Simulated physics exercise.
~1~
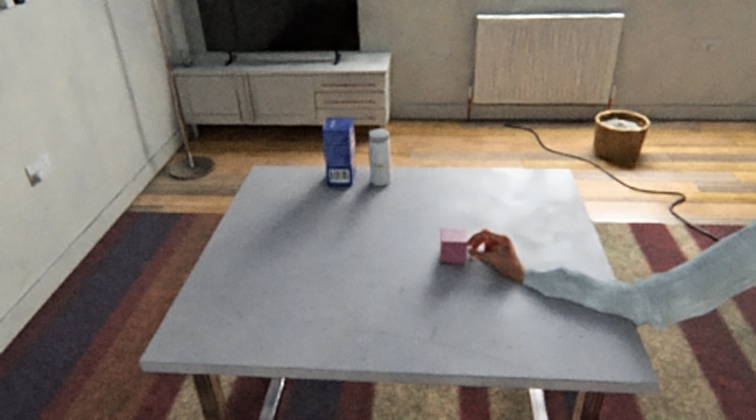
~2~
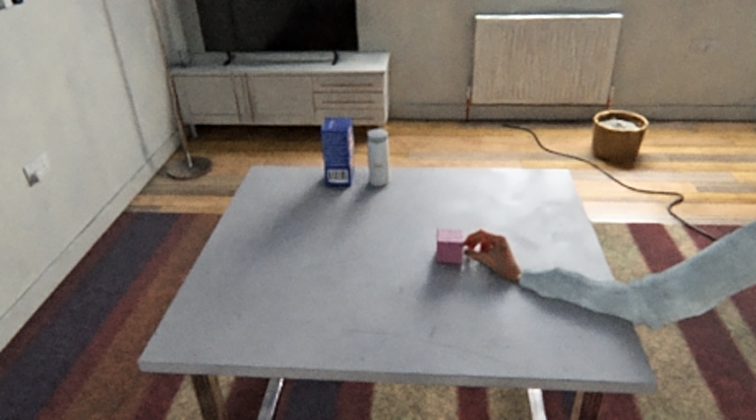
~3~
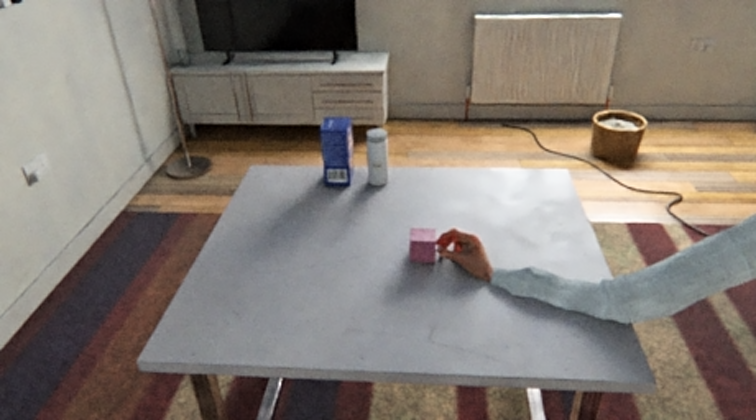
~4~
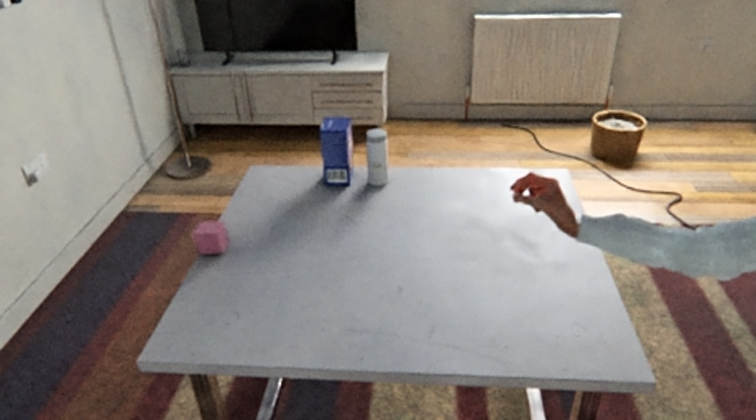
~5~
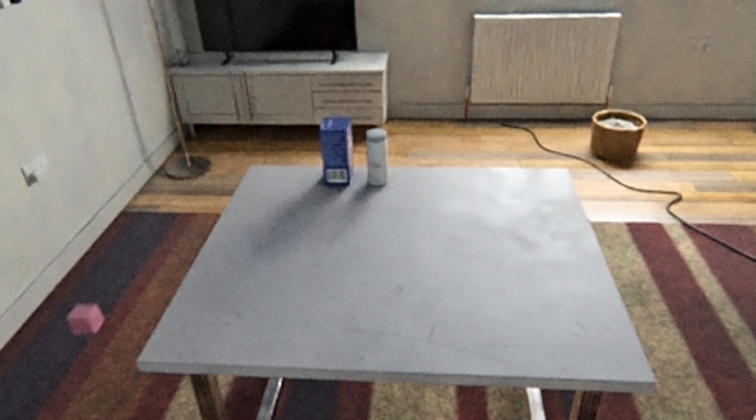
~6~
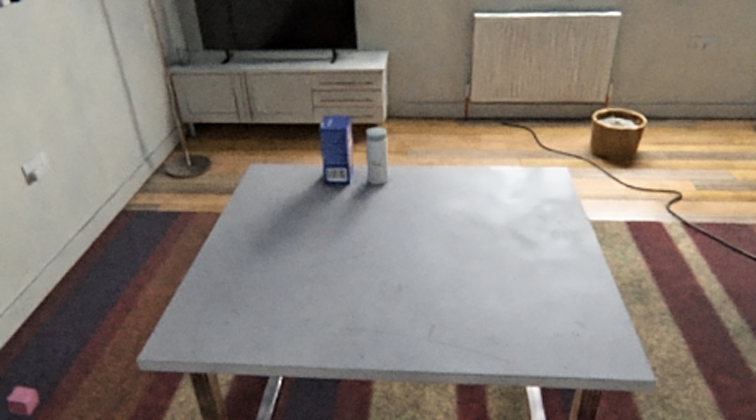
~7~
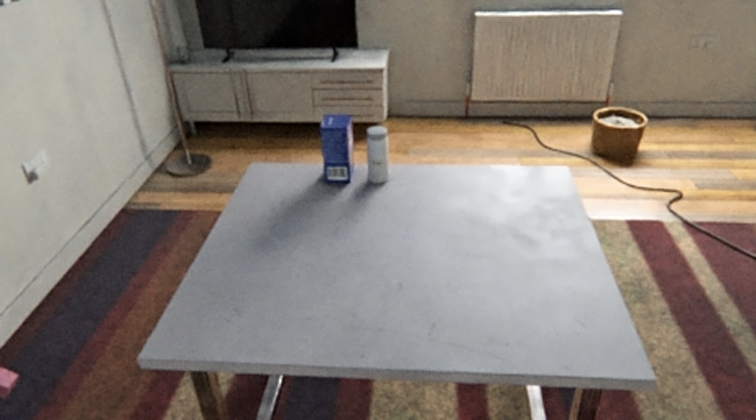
A small pink block sits near the middle of a grey table, pinched by a hand reaching in from the right, in a room seen from slightly above by a gently swaying camera. A blue carton and a white jar stand together at the table's far edge, with striped carpet around it. The hand shoves the block left, then lets go and draws back out of view. The block slides off the left edge, tumbles down to the carpet and keeps moving left, ending partly visible at the far left, while the carton and jar stay put.
